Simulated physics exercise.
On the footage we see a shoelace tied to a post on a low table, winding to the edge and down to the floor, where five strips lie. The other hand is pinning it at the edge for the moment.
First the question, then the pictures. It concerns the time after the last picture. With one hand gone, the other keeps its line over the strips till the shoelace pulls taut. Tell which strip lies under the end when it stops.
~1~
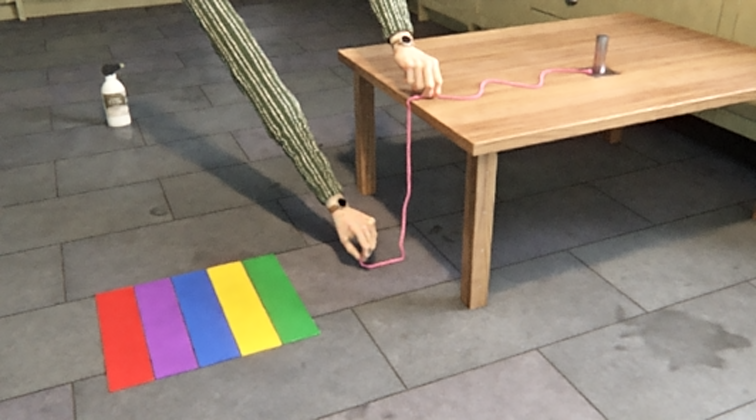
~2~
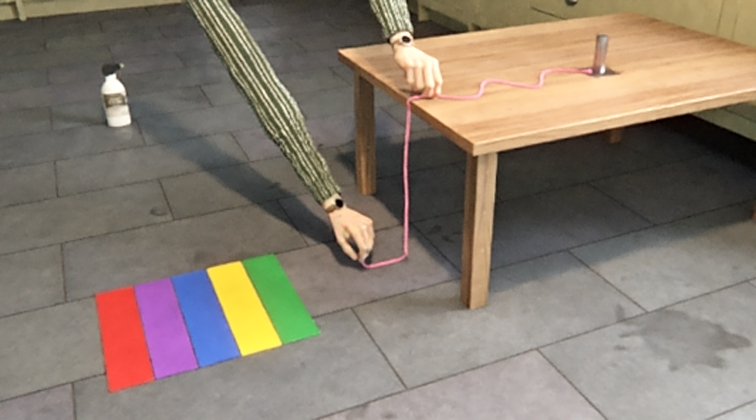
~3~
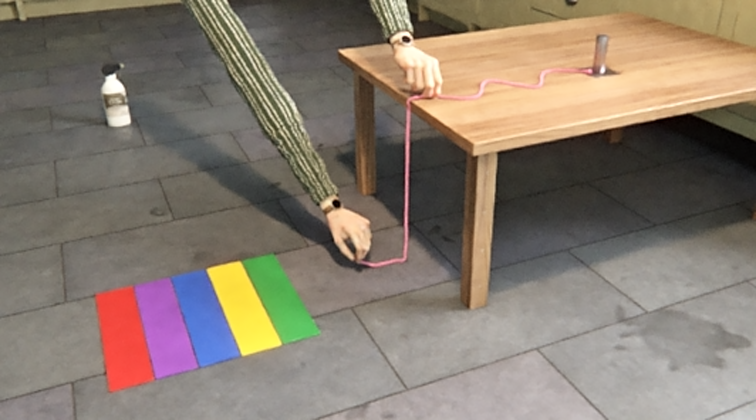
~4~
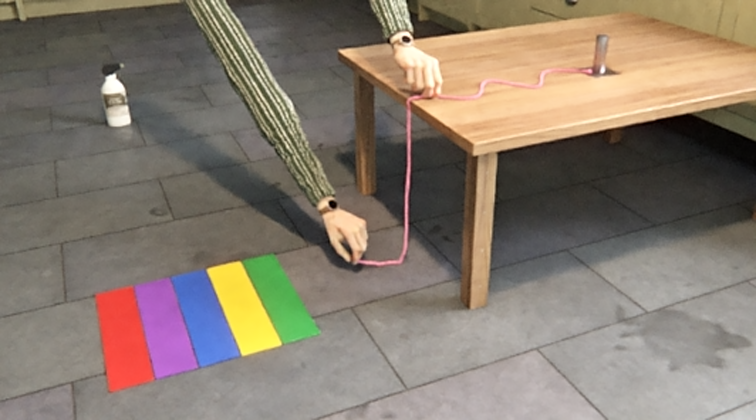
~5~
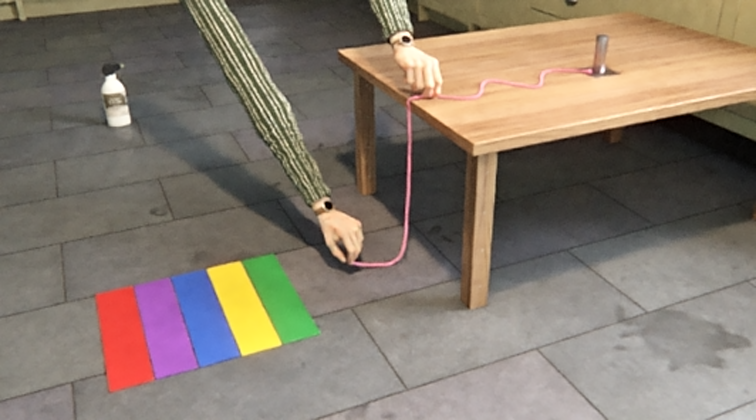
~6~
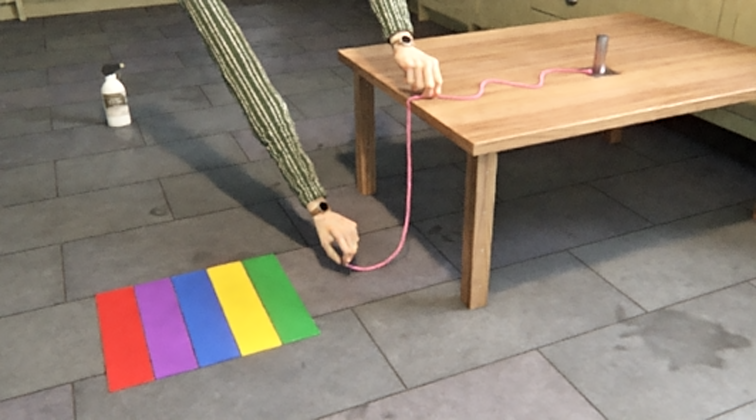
The purple strip.
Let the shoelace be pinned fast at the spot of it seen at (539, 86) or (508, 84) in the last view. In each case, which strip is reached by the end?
First try blue, second try blue.
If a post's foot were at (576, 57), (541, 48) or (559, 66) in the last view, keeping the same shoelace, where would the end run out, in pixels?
First try about (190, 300), second about (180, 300), third about (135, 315).
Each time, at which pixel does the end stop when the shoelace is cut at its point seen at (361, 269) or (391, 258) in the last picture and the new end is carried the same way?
Roughly at (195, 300) the first time and at (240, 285) the second.
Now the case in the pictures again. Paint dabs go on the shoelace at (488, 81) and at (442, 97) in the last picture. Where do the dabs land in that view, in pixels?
At (461, 92), then (384, 125).
A little later, end near (241, 287); over yellow.
Next, end near (193, 298); over blue.
When it is tight, end near (163, 306); over purple. It gets as far as the purple strip.
